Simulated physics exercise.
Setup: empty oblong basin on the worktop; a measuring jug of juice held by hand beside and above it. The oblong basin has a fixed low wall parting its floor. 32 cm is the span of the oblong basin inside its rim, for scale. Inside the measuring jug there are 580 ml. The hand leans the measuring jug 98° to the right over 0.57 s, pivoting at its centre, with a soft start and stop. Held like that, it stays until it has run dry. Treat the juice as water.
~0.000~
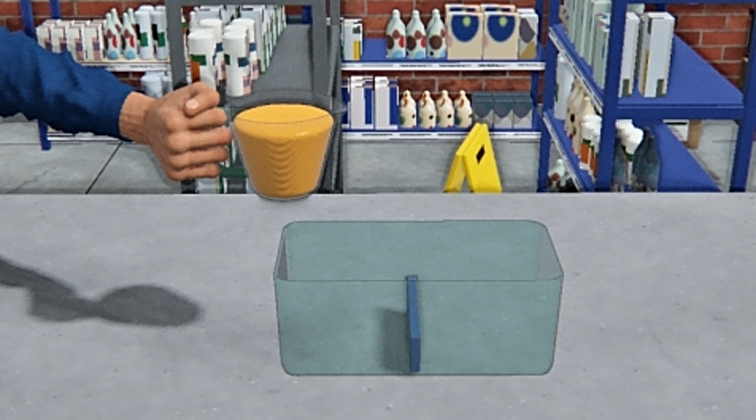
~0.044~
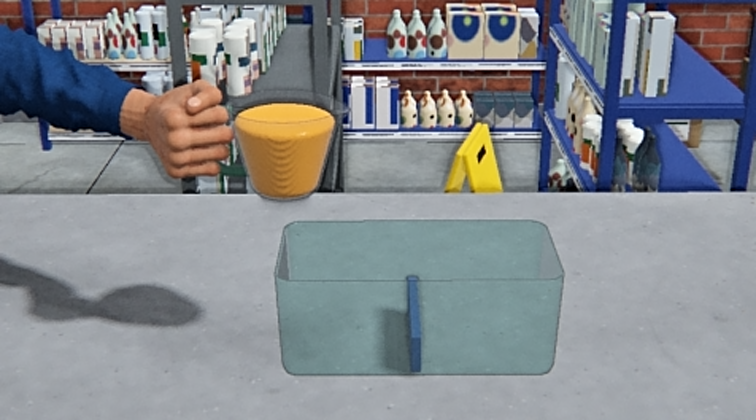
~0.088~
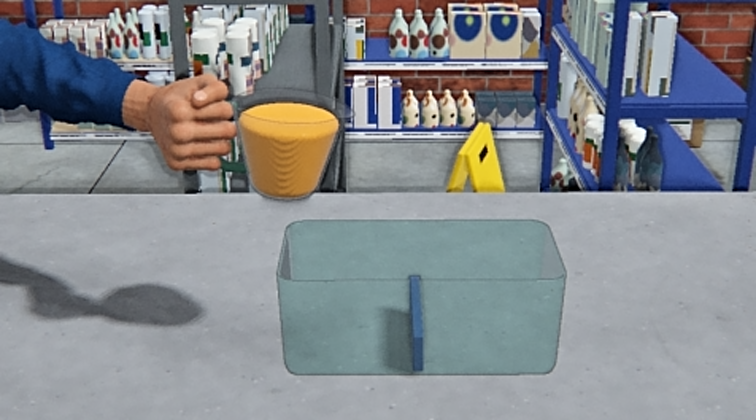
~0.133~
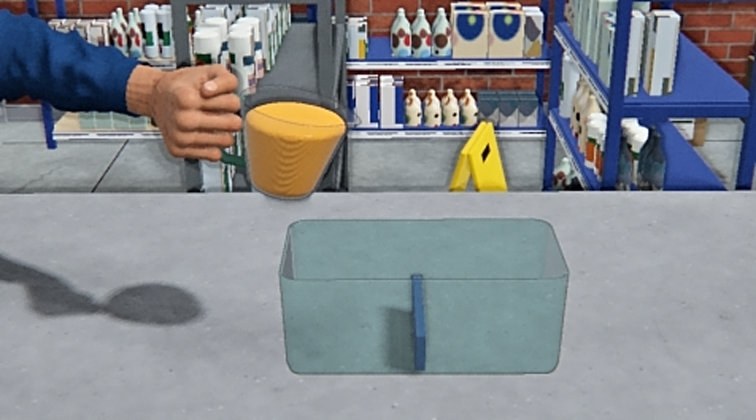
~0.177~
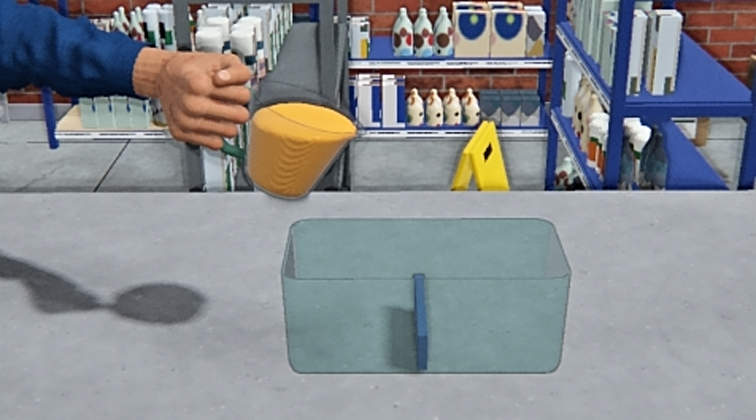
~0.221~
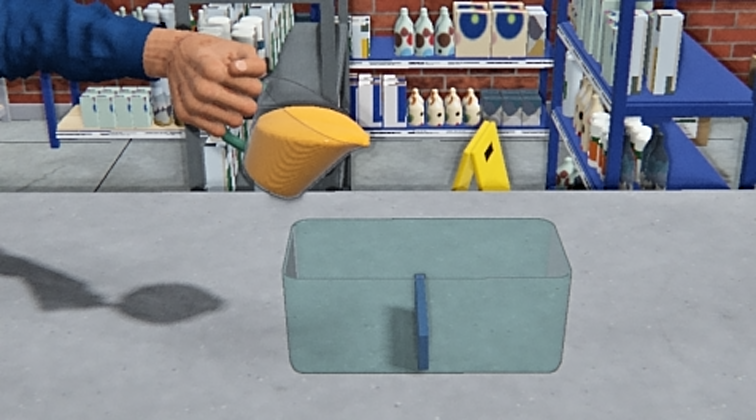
A hand holds a measuring jug of orange juice upright, above an empty oblong basin with a low blue divider on the worktop. The hand then leans the jug to the right, slowly at first and then further, and the juice slides up toward the lip on that side.
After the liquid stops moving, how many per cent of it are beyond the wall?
About 19 per cent.
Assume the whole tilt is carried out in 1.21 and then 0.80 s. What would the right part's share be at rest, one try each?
In order, 35 and 25 per cent.
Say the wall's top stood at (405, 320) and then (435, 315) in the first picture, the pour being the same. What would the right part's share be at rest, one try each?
40 then 10 %.
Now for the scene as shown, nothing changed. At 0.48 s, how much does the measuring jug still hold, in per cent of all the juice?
About 38 per cent.
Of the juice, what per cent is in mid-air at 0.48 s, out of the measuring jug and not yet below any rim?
Roughly 28 percent.
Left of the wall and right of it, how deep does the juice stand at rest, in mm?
Some 20 mm on the left and 4 mm on the right.
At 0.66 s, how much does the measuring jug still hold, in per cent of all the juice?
About 5 percent.
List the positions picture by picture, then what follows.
In the first picture, tilt 0°; pouring edge (349, 107); surface from (234, 118) to (335, 117); the oblong basin's rim runs from (280, 251) to (553, 250); the wall's top is at (413, 307).
In the second picture, tilt 1°; pouring edge (350, 109); surface from (235, 117) to (336, 118).
In the third picture, tilt 6°; pouring edge (355, 113); surface from (239, 114) to (339, 120).
In the fourth picture, tilt 13°; pouring edge (362, 121); surface from (245, 113) to (347, 122).
In the fifth picture, tilt 22°; pouring edge (367, 131); surface from (252, 115) to (357, 126).
In the sixth picture, tilt 32°; pouring edge (370, 144); surface from (257, 122) to (363, 134); 2 per cent is over the edge.
By 0.48 s the tilt is 92° and 38 per cent is still to pour, 22 is left of the wall and 12 right of it.
By 0.66 s the tilt is 98° and 5 per cent is still to pour, 69 is left of the wall and 17 right of it.
By 0.86 s the tilt is 98° and 0 per cent is still to pour, 79 is left of the wall and 19 right of it.
By 1.07 s the tilt is 98° and 0 per cent is still to pour, 79 is left of the wall and 19 right of it.
At rest 79 per cent lies left of the wall, 19 right of it and 2 outside.
